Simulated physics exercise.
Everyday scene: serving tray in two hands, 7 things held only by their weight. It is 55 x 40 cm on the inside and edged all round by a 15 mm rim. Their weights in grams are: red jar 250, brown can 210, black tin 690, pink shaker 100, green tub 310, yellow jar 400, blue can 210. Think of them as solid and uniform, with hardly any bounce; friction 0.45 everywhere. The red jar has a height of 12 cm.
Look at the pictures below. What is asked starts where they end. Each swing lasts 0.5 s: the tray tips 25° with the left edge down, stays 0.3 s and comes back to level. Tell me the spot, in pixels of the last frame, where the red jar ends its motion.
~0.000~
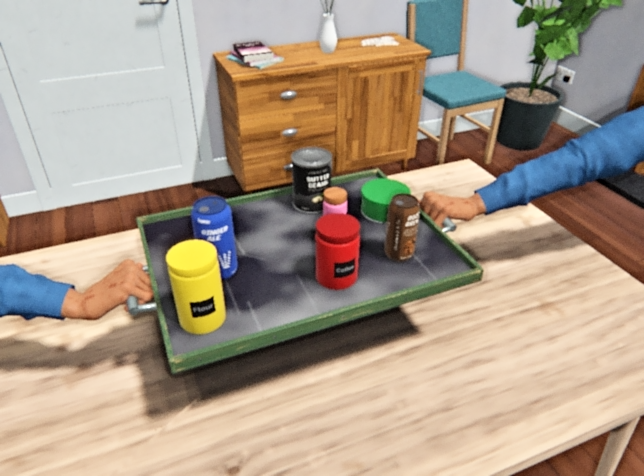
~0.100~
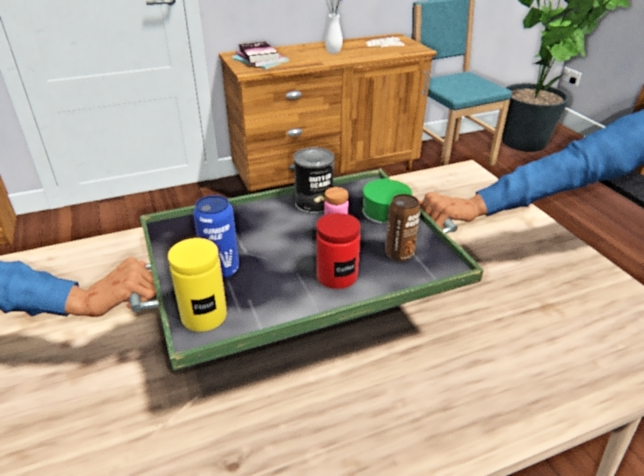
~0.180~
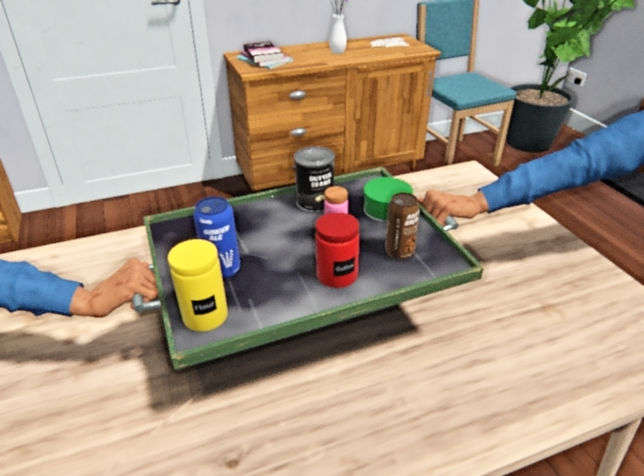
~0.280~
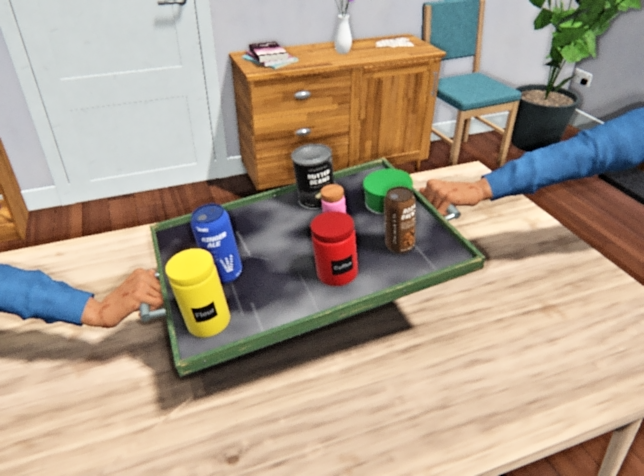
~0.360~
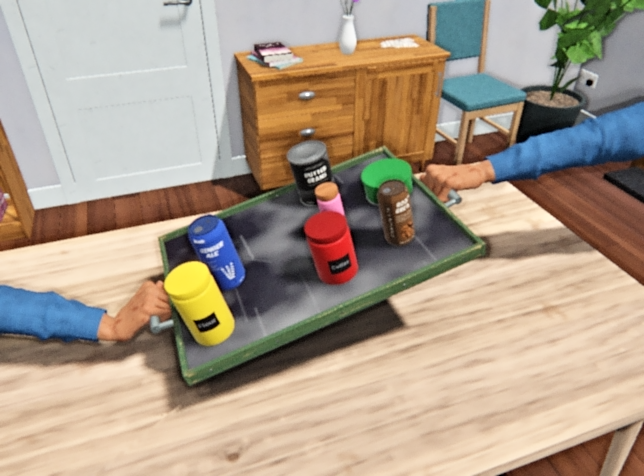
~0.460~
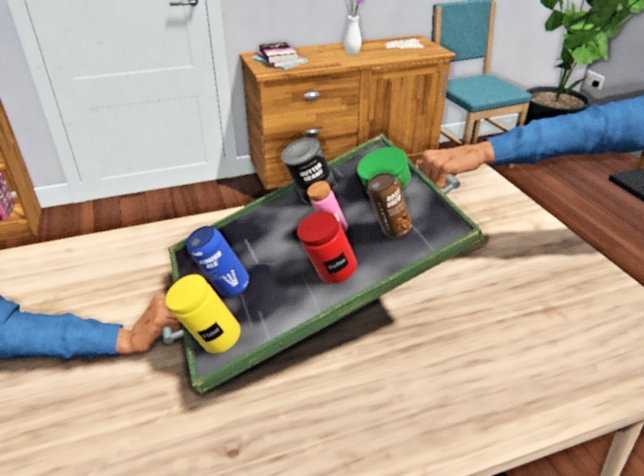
The red jar ends its motion close to (244, 271).
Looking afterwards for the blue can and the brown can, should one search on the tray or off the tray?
Blue can: Out of bounds; brown can: In bounds.
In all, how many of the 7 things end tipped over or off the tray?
That makes 3.
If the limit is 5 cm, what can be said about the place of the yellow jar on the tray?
As for the yellow jar, it stays where it was.
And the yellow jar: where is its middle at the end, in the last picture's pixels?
Resting point, approx. (196, 280) px.
After 0.76 s, tilt 25°, left edge down; pink shaker on its side; brown can tipped 44° from how it sat; blue can tipped 12° from how it sat.
After 0.96 s, tilt 24°, left edge down; red jar slid 9 cm near (282, 275); pink shaker on its side; brown can on its side.
After 1.16 s, tilt 12°, left edge down; blue can now off the tray; red jar slid 17 cm near (246, 282); brown can on its side.
At rest (2.3 s), off the tray, blue can; tipped over on the tray, brown can and pink shaker; not toppled but over 5 cm from the start, red jar, black tin and green tub; the last one in place, give or take 5 cm. In the last view, red jar near (243, 270).
